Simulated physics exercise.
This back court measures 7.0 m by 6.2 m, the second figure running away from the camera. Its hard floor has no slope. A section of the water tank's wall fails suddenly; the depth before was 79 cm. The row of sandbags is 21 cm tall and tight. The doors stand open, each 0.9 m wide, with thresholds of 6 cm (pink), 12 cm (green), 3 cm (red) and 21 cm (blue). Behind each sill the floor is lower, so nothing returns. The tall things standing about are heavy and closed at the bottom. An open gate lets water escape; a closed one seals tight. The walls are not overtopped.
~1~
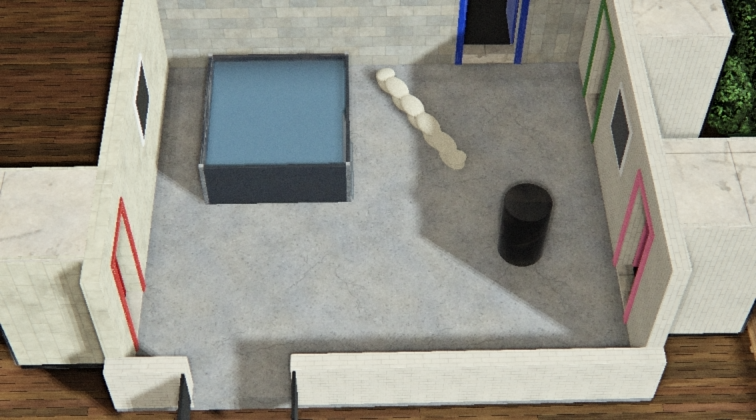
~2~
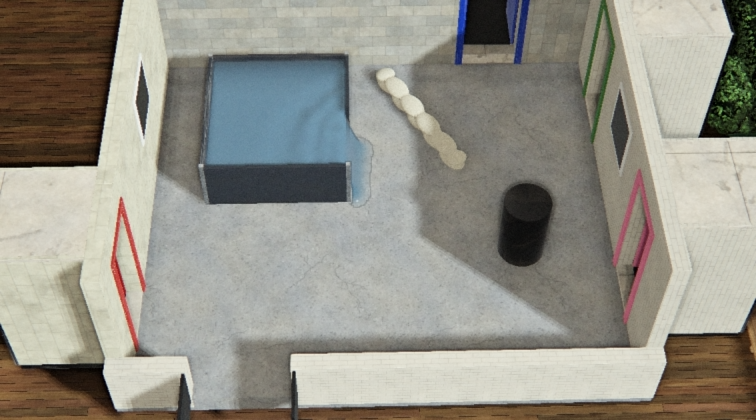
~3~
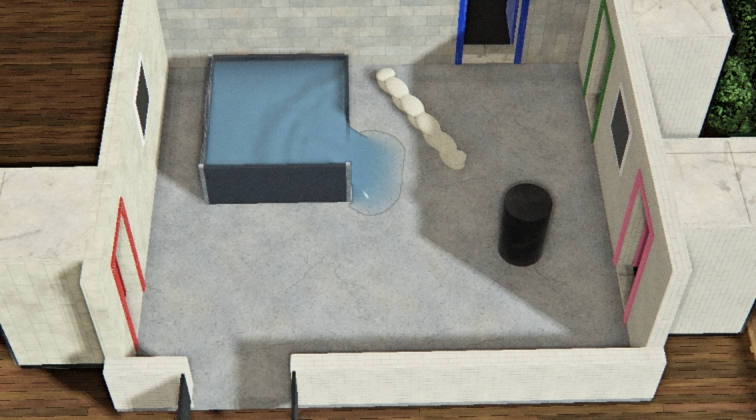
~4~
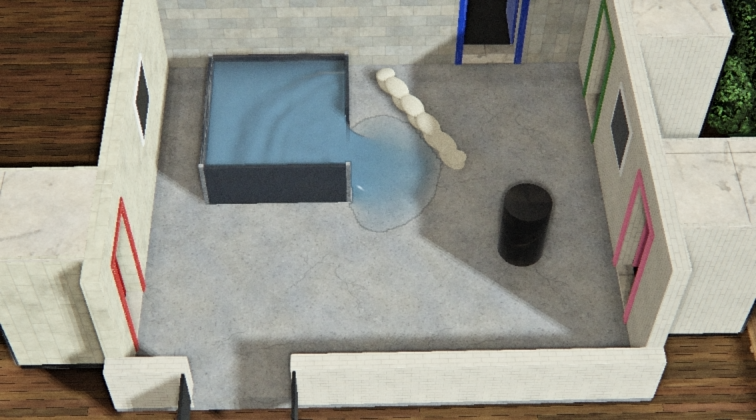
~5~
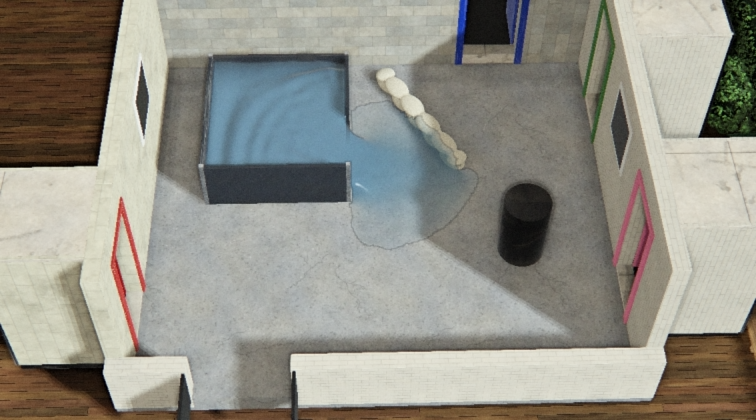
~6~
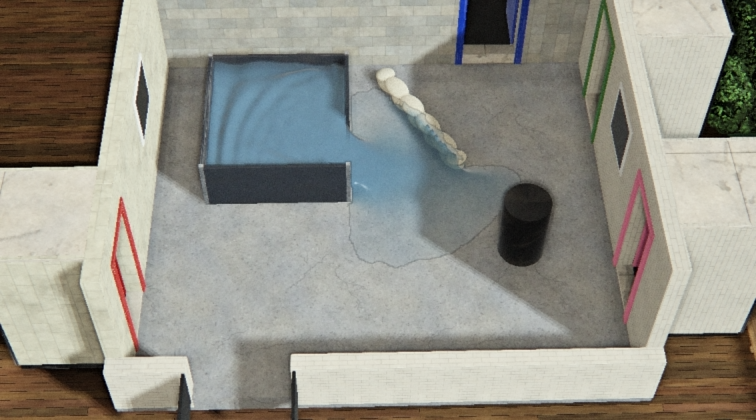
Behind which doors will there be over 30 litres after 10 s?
The water let in: At the pink door it goes over the limit; at the green door it does not reach the limit; at the red door it passes the limit; at the blue door it stays under the limit.
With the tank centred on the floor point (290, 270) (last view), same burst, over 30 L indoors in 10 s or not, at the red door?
Then: Red under.
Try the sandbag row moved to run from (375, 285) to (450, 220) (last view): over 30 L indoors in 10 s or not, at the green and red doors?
Then: Green past it, red over.
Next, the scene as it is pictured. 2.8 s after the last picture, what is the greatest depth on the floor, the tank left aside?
Roughly 32 cm.
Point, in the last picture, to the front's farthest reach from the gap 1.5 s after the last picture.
At about (635, 374).
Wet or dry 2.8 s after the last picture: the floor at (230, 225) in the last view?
It is not reached.
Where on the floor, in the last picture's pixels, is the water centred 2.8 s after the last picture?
Around (410, 185).
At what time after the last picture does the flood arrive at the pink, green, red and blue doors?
Pink 0.9 s, green 1.3 s, red 5.0 s, blue 1.5 s.
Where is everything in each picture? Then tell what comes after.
The first picture shows the water tank at (277, 112) is whole and still, 79 cm deep.
In the second picture, water pours out at (346, 158) and has run 0.7 m, to (354, 205); typically 9 cm deep outside, 79 cm at the water tank's back.
In the third picture, the front is at (398, 146), 1.0 m from the gap at (346, 160); 1.1 m2 of floor is under water; 79 cm left at the back of the water tank.
In the fourth picture, water pours out at (346, 162) and has run 1.5 m, to (435, 154); typically 10 cm deep outside, 79 cm at the water tank's back.
In the fifth picture, water pours out at (346, 162) and has run 2.0 m, to (471, 185); typically 8 cm deep outside, 76 cm at the water tank's back.
In the sixth picture, the front is at a hidden place, 2.7 m from the gap at (346, 162); 5.0 m2 of floor is under water; 68 cm left at the back of the water tank.
Then, 0.7 s after the last picture water covers 30 % of the floor and is deepest (45 cm) near (439, 162); pink door not reached, green door not reached, red door not reached, blue door not reached.
Then, 1.5 s after the last picture water covers 55 % of the floor and is deepest (46 cm) near (503, 233); pink door 9 cm at the sill, 1 L in, green door 12 cm at the sill, 0 L in, red door not reached, blue door 1 cm at the sill, 0 L in.
Then, 2.8 s after the last picture water covers 55 % of the floor and is deepest (32 cm) near (578, 64); pink door 11 cm at the sill, 8 L in, green door 10 cm at the sill, 6 L in, red door not reached, blue door 5 cm at the sill, 0 L in.
Then, 5.3 s after the last picture water covers 85 % of the floor and is deepest (22 cm) near (443, 66); pink door 14 cm at the sill, 82 L in, green door 8 cm at the sill, 7 L in, red door 3 cm at the sill, 0 L in, blue door 9 cm at the sill, 0 L in.
Then, 9.3 s after the last picture water covers 95 % of the floor and is deepest (14 cm) near (635, 374); pink door 10 cm at the sill, 169 L in, green door 12 cm at the sill, 10 L in, red door 10 cm at the sill, 143 L in, blue door 9 cm at the sill, 0 L in.
